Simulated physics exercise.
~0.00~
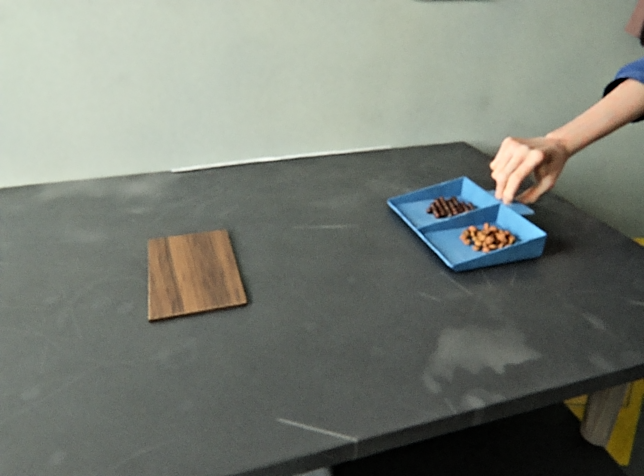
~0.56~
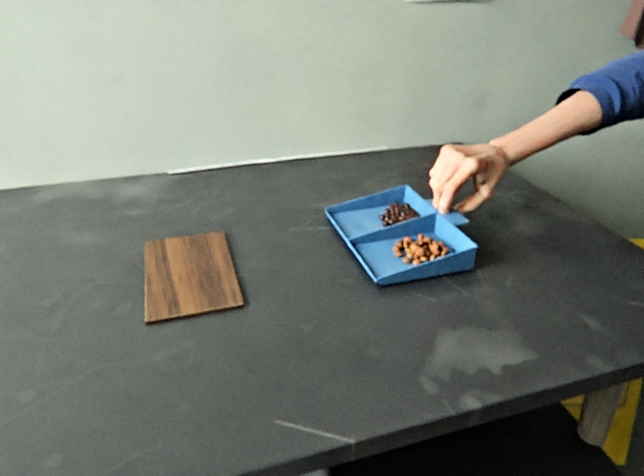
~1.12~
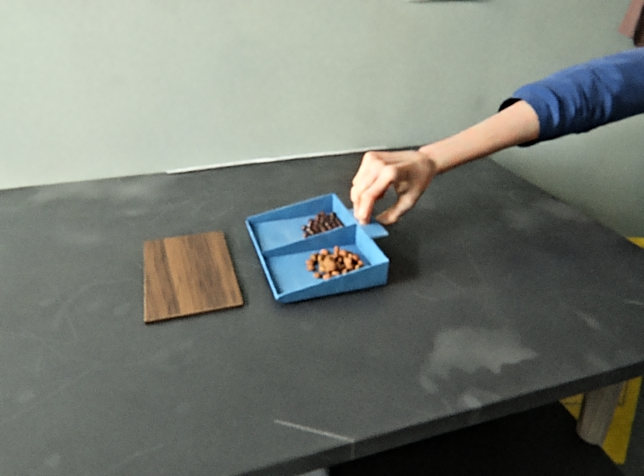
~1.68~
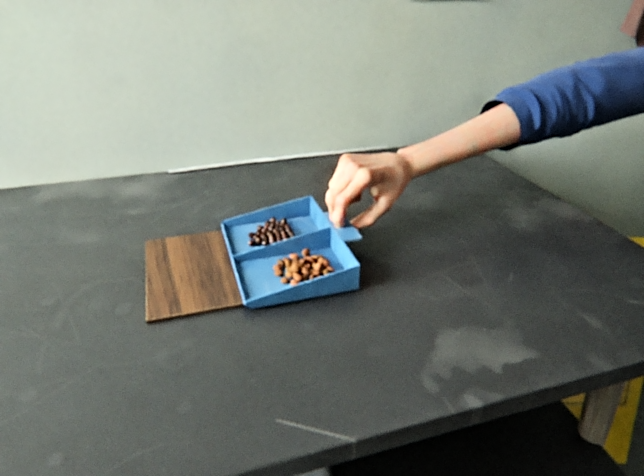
A blue two-part tray holding small dark beans and reddish-brown nuts was pushed left across a dark table by a hand until it stopped against a flat wooden board, and the dark pieces shifted towards the front rim, with both piles still inside.
